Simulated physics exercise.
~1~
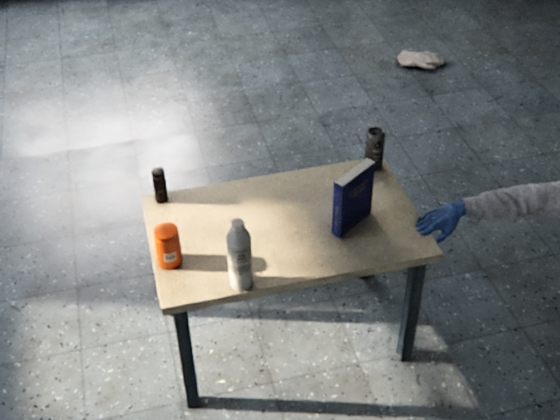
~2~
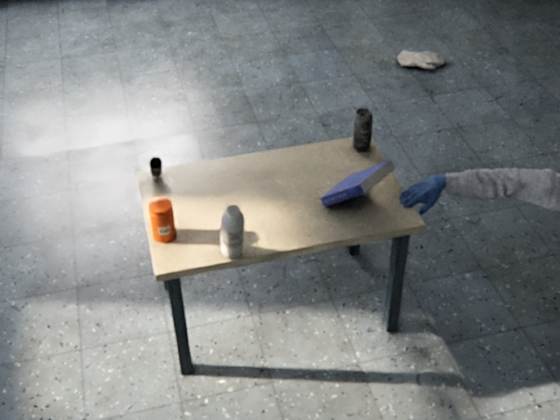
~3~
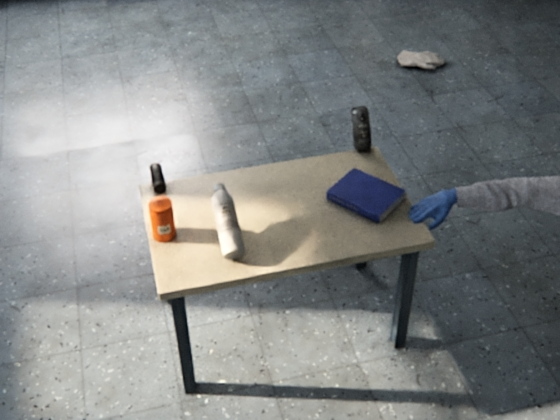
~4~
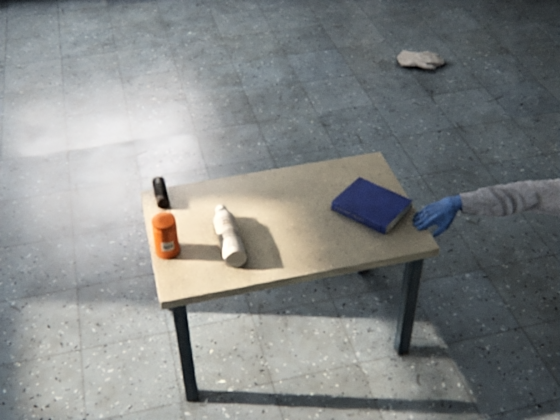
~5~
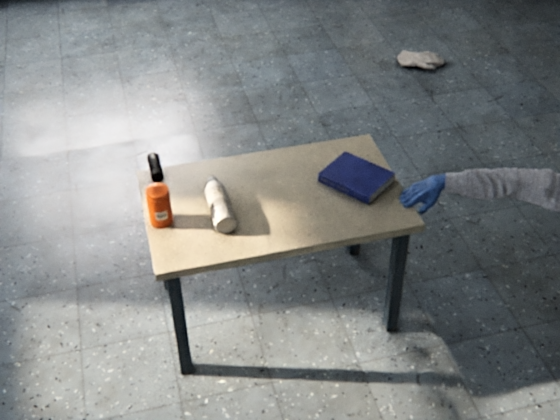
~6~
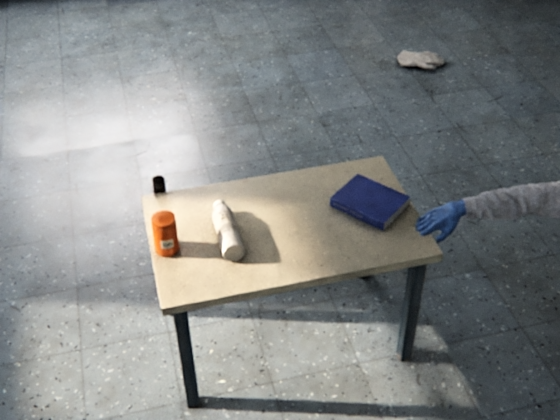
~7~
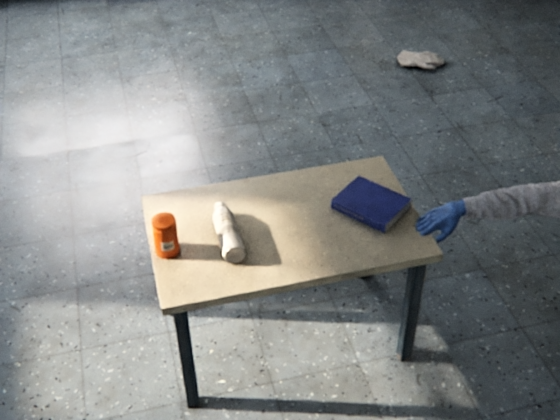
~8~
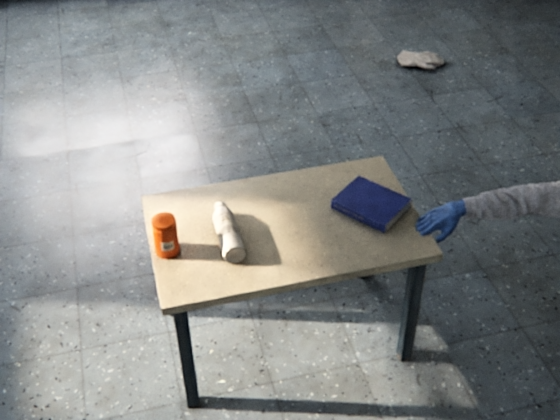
The clip opens on a small table on a grey tiled floor, holding a black shaker, an orange jar, a white bottle, a standing blue book and a grey can, with a blue-gloved hand at its right edge. The hand shoves the table away, and the book tips over as the bottle starts to lean. As the table comes back, the book lies flat, the bottle falls and the can tilts, then disappears from the tabletop. The table jolts away and back again, and the toppled shaker goes too. Finally the table rests, the orange jar still upright beside the fallen bottle and book.
